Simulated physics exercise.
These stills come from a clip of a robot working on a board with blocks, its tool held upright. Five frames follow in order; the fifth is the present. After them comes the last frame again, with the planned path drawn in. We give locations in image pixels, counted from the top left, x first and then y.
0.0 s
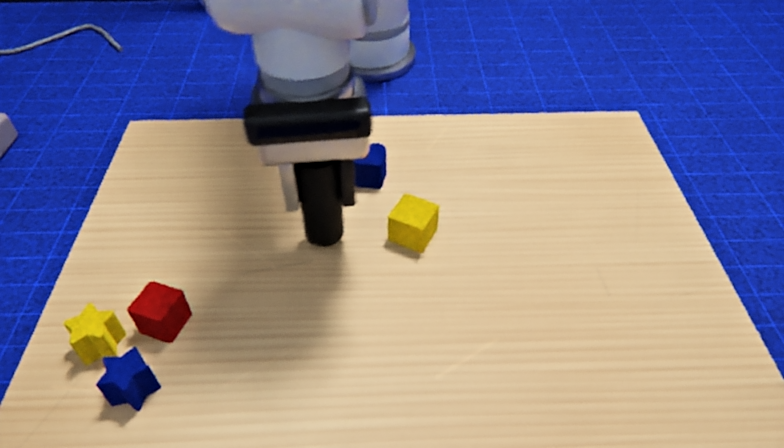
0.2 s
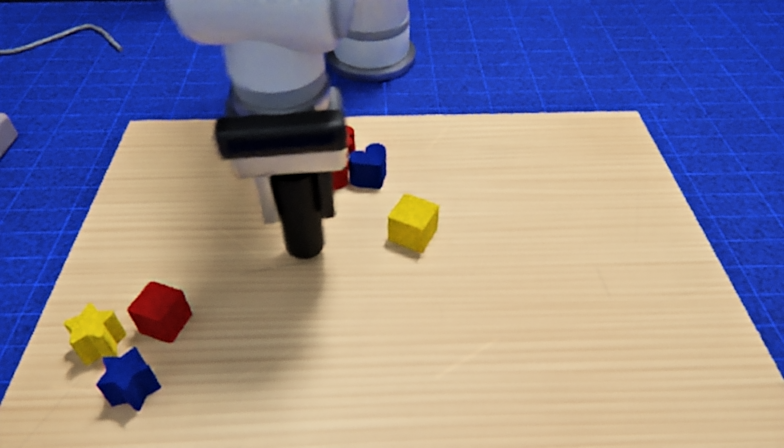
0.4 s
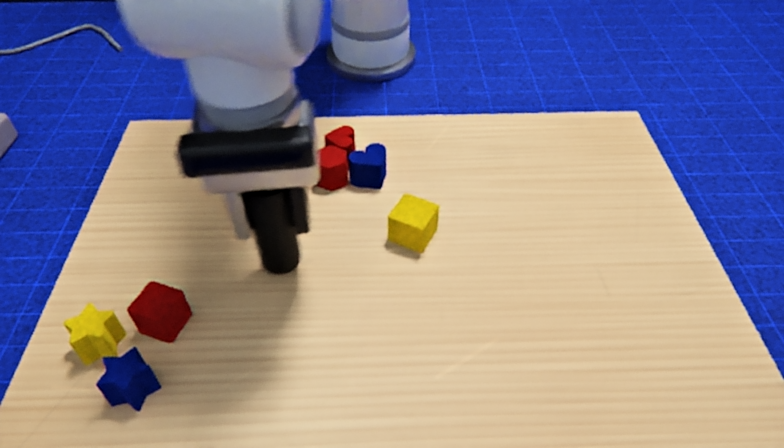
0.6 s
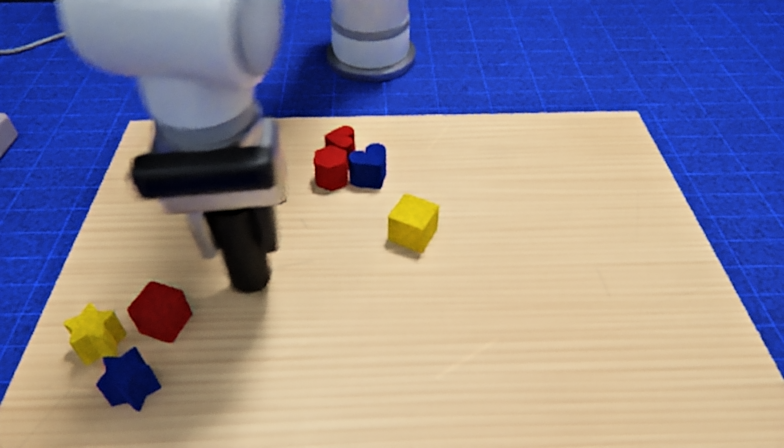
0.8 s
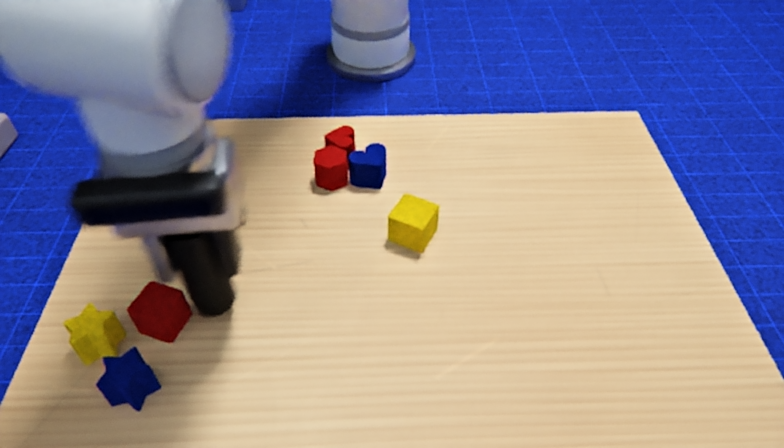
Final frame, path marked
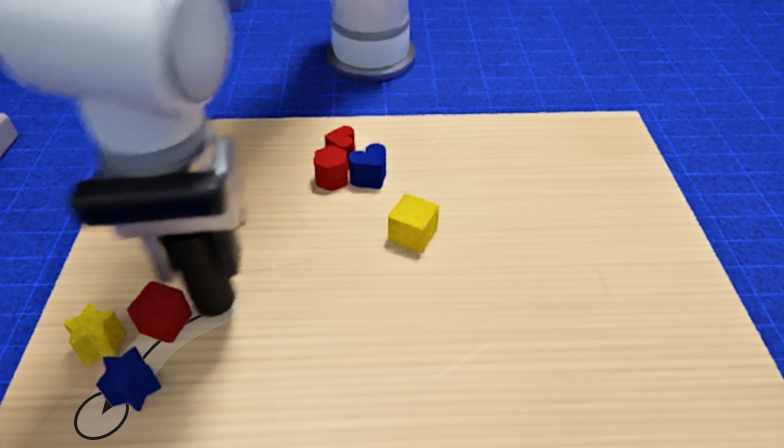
The robot arm moved its black tool left and toward the front of the wooden board, coming close to the red block near the yellow and blue stars, while all the blocks stayed still.
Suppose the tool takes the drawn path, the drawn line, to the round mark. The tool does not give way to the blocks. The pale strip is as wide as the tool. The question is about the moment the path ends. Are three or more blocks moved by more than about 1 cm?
Short answer: Yes.
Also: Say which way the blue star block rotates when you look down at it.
From above, the blue star block will be seen to turn anti-clockwise.
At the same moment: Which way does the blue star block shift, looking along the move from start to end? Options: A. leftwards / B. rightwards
My answer is option A.
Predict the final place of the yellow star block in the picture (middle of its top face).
The point I'd pick in the picture is (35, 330).
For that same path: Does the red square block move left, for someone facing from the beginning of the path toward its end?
No, that is not what happens.
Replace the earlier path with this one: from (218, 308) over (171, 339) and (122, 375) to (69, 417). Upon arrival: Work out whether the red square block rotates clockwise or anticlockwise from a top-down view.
It makes a clockwise turn.
Drawn move, from (218, 308) via (172, 331) and (135, 369), ending at (102, 414).
What follows on the original path. One third of the way, tool (168, 325); yellow star block (61, 328), turned 30° anticlockwise; red square block (107, 316), turned 15° clockwise.
Two thirds of the way, tool (130, 363); yellow star block (36, 331), turned 30° anticlockwise; blue star block (106, 394), turned 10° anticlockwise; red square block (83, 329), turned 70° clockwise.
At the end, tool (97, 408); yellow star block (35, 330), turned 30° anticlockwise; blue star block (90, 439), turned 55° anticlockwise; red square block (83, 331), turned 80° clockwise.
